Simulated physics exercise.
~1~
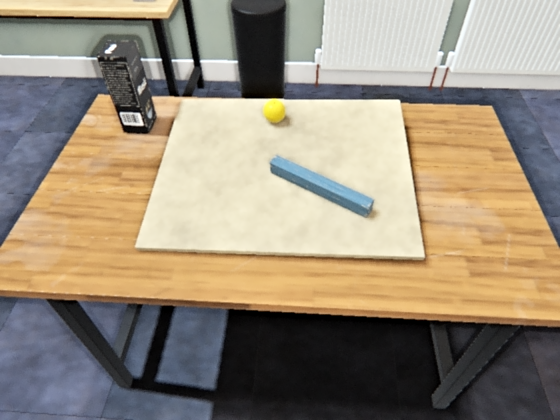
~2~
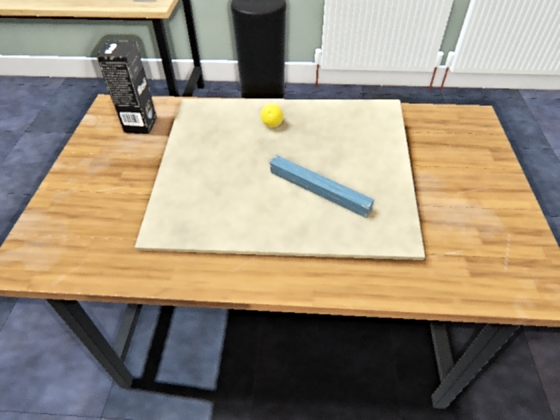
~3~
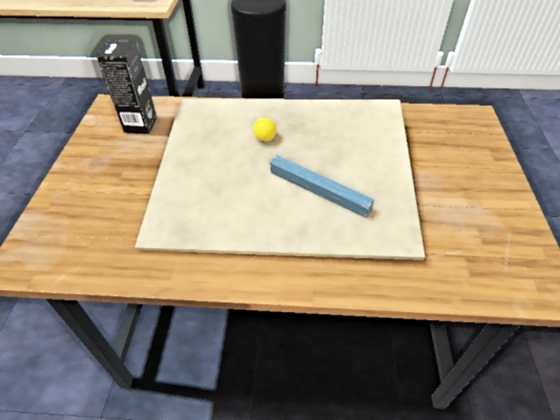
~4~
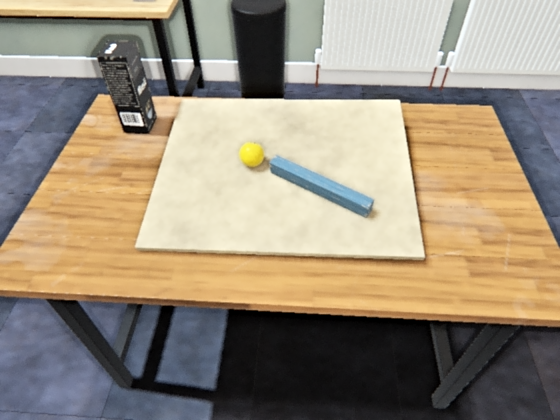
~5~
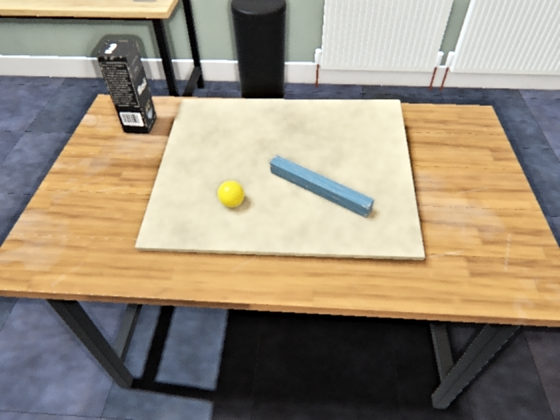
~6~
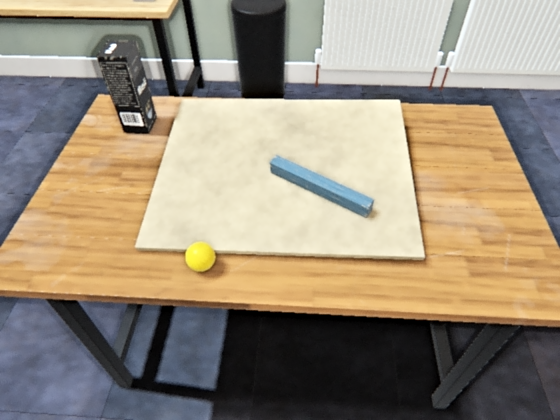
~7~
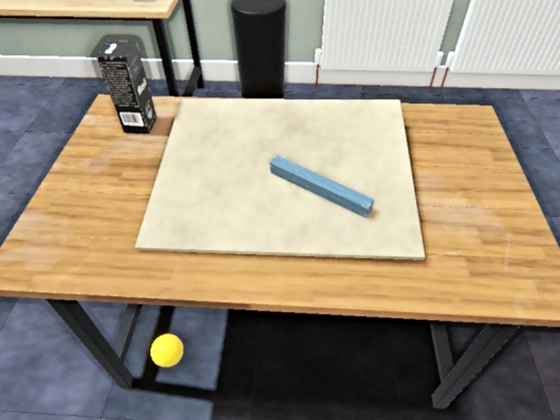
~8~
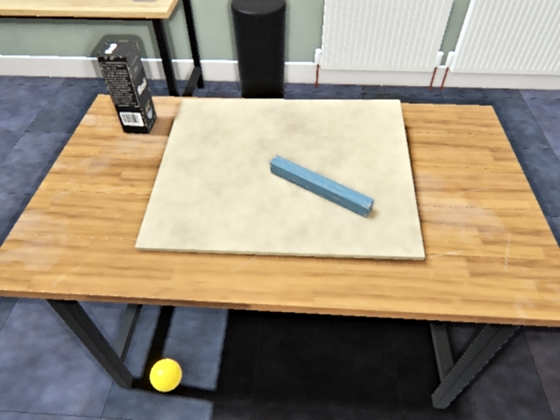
A yellow ball rolls down the tilted board and drops off the table's near edge.
